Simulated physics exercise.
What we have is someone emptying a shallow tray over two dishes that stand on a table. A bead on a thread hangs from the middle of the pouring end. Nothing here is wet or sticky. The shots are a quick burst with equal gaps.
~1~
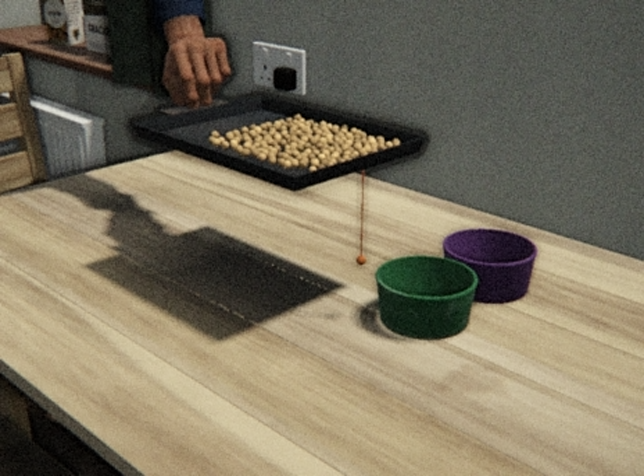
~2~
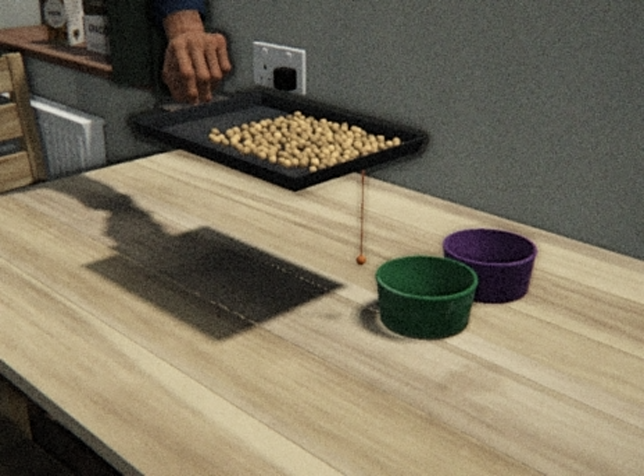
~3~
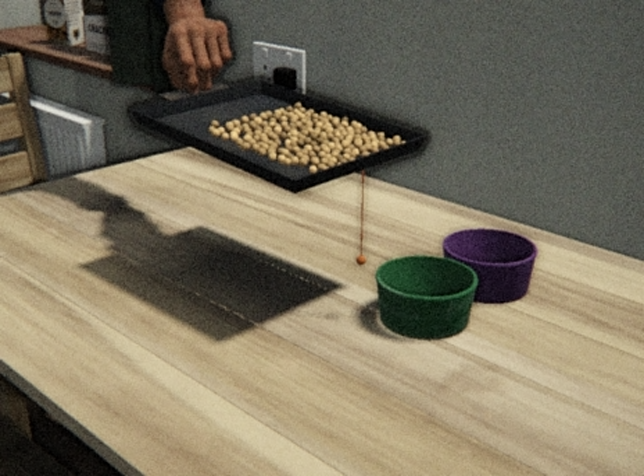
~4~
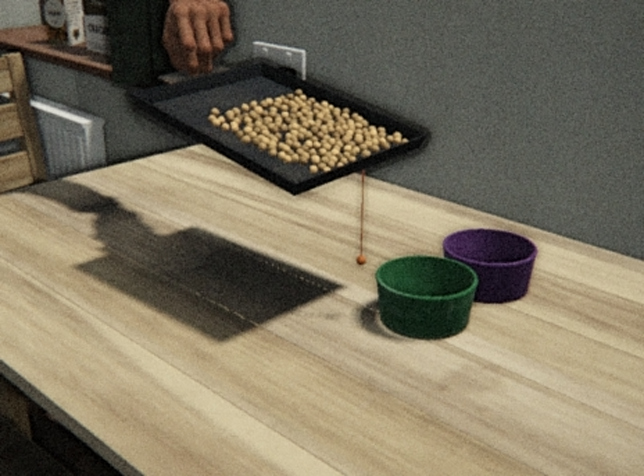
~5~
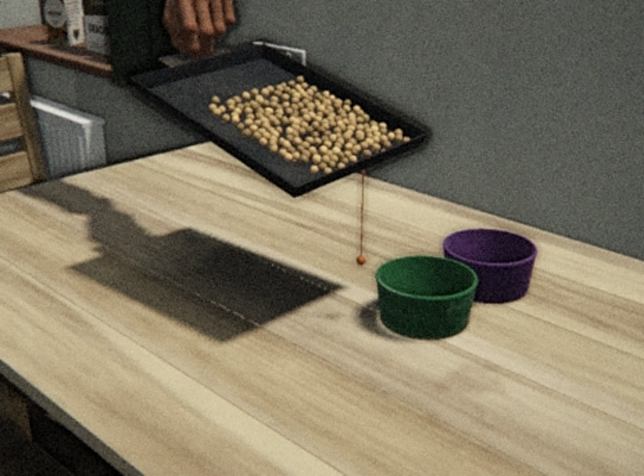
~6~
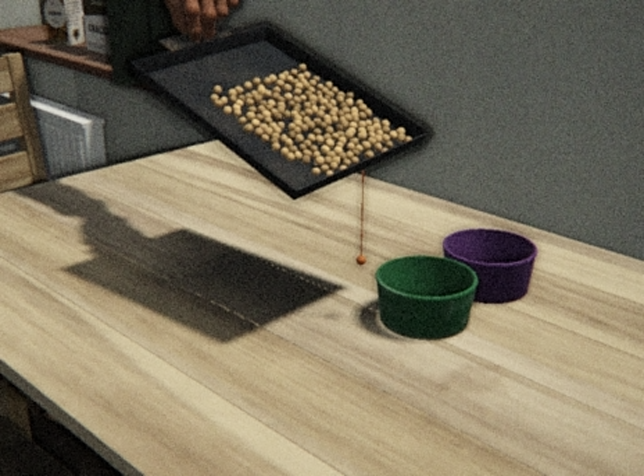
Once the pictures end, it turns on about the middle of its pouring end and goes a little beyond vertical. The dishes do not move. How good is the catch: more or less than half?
Together they catch under half.
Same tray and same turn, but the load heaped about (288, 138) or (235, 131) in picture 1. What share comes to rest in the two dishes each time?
In turn 10 and 0 in a hundred.
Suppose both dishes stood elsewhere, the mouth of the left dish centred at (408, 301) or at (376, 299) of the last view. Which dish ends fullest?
One: Left. Two: Left.
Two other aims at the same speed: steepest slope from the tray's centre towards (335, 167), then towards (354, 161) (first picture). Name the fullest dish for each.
At the first place the left dish, at the second the left one.
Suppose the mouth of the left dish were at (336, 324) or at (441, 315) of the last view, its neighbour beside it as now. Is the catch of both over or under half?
In turn: The larger part; not half.
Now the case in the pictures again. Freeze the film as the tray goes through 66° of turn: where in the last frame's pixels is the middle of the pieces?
Roughly at (337, 151).
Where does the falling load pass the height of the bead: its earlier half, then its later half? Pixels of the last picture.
At about (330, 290), then at (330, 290).
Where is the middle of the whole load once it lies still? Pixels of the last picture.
Around (338, 358).
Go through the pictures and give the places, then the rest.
In the first picture, corners of the pouring end (294, 174) and (419, 137), level; middle of the load (302, 145), dried chickpeas; left dish (465, 309); right dish (527, 275); bead on its thread (361, 260).
In the second picture, corners of the pouring end (295, 175) and (419, 136), level; middle of the load (302, 143).
In the third picture, corners of the pouring end (295, 177) and (420, 135), tipped barely, lowest at the left corner; middle of the load (302, 139).
In the fourth picture, corners of the pouring end (296, 180) and (420, 134), tipped a little, lowest at the left corner; middle of the load (302, 132).
In the fifth picture, corners of the pouring end (296, 183) and (422, 132), tipped a little, lowest at the left corner; middle of the load (304, 126).
In the sixth picture, corners of the pouring end (296, 186) and (423, 131), tipped clearly, lowest at the left corner; middle of the load (317, 122); left dish (465, 309); right dish (527, 275).
Just after the last frame, tray tipped steeply; almost all on the tray; just a few outside both; about a tenth in the air.
A moment on, tray tipped past a quarter turn; just a few on the tray; about a tenth in the left dish; the larger part outside both; roughly a quarter in the air.
Further on, tray tipped past a quarter turn; about a tenth in the left dish; the larger part outside both.
When it is over, tray tipped past a quarter turn; about a tenth in the left dish; not one in the right dish; the larger part outside both.
